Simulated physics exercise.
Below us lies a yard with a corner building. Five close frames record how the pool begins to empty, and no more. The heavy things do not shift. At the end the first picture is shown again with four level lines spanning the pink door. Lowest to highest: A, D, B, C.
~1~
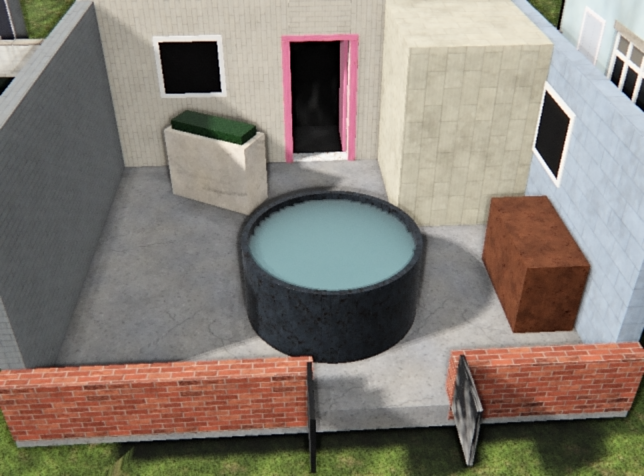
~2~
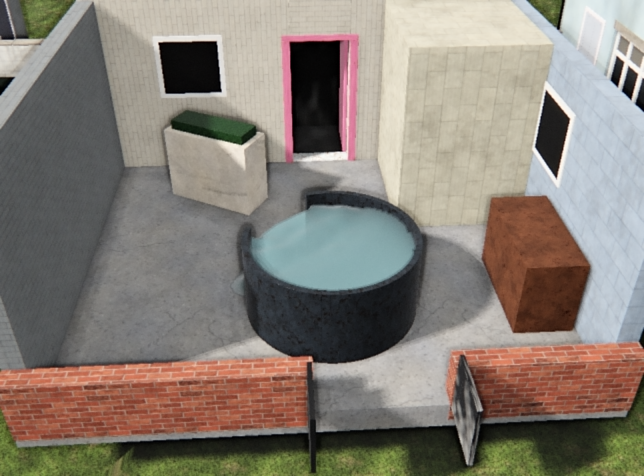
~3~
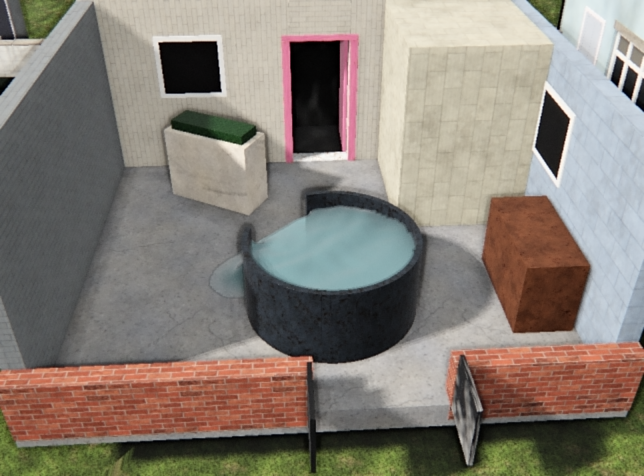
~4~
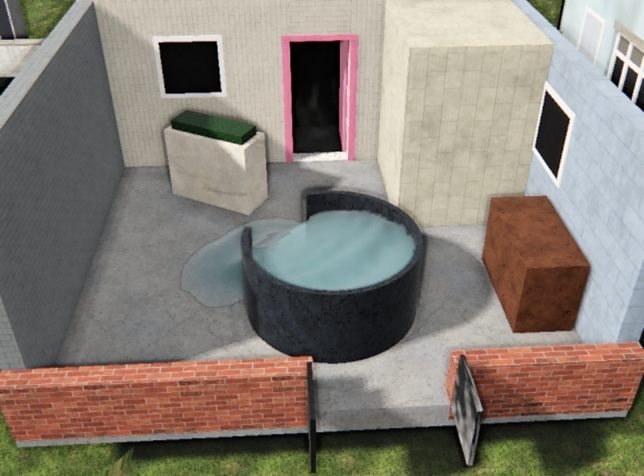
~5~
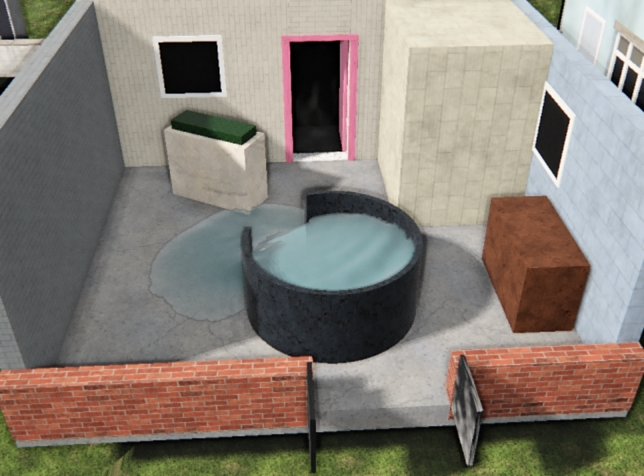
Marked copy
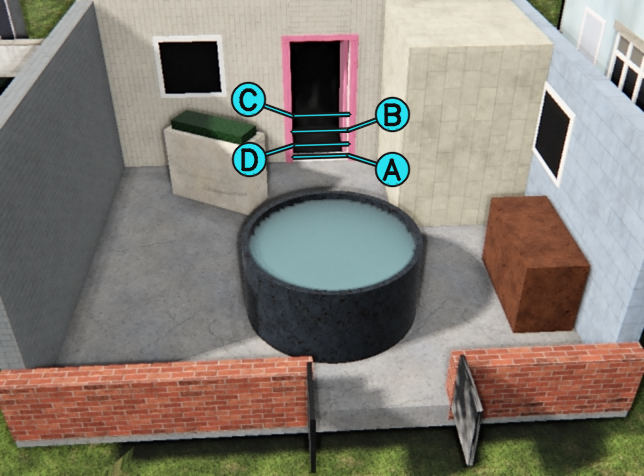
Water in a round dark pool stands level, then a section of the rim at the back left is suddenly gone and the water pours out through the gap, spreading in a widening sheet across the grey paving to the left. The fixed view looks down on a walled yard with a pink doorway behind. A green-topped pale block stands left, a rusty-brown box right, and low brick walls flank an open gate in front.
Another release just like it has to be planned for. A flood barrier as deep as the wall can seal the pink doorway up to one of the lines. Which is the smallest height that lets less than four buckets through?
That is height D.
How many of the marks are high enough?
Three.
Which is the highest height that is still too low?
That would be A.
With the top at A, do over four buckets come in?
Yes, it does.
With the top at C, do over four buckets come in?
No, that is safe.
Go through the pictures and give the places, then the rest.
The first frame shows water in the pool at rest, its middle at (332, 243); foot of the pink doorway at (320, 161); open gate at (382, 350).
In the second frame, water covers 2 % of the ground, its front hidden from here.
In the third frame, 4 % of the ground under water, visible out to (232, 289).
In the fourth frame, 9 % of the ground under water, visible out to (189, 285).
In the fifth frame, 17 % of the ground under water, visible out to (229, 210).
In cyan, A at (320, 156); B at (320, 130); C at (320, 115); D at (320, 144); from the bottom up A, D, B, C.
For height A, some 15 bucketfuls get in.
For height B, nothing gets over.
For height C, nothing gets over.
For height D, a splash gets over, under a bucket.
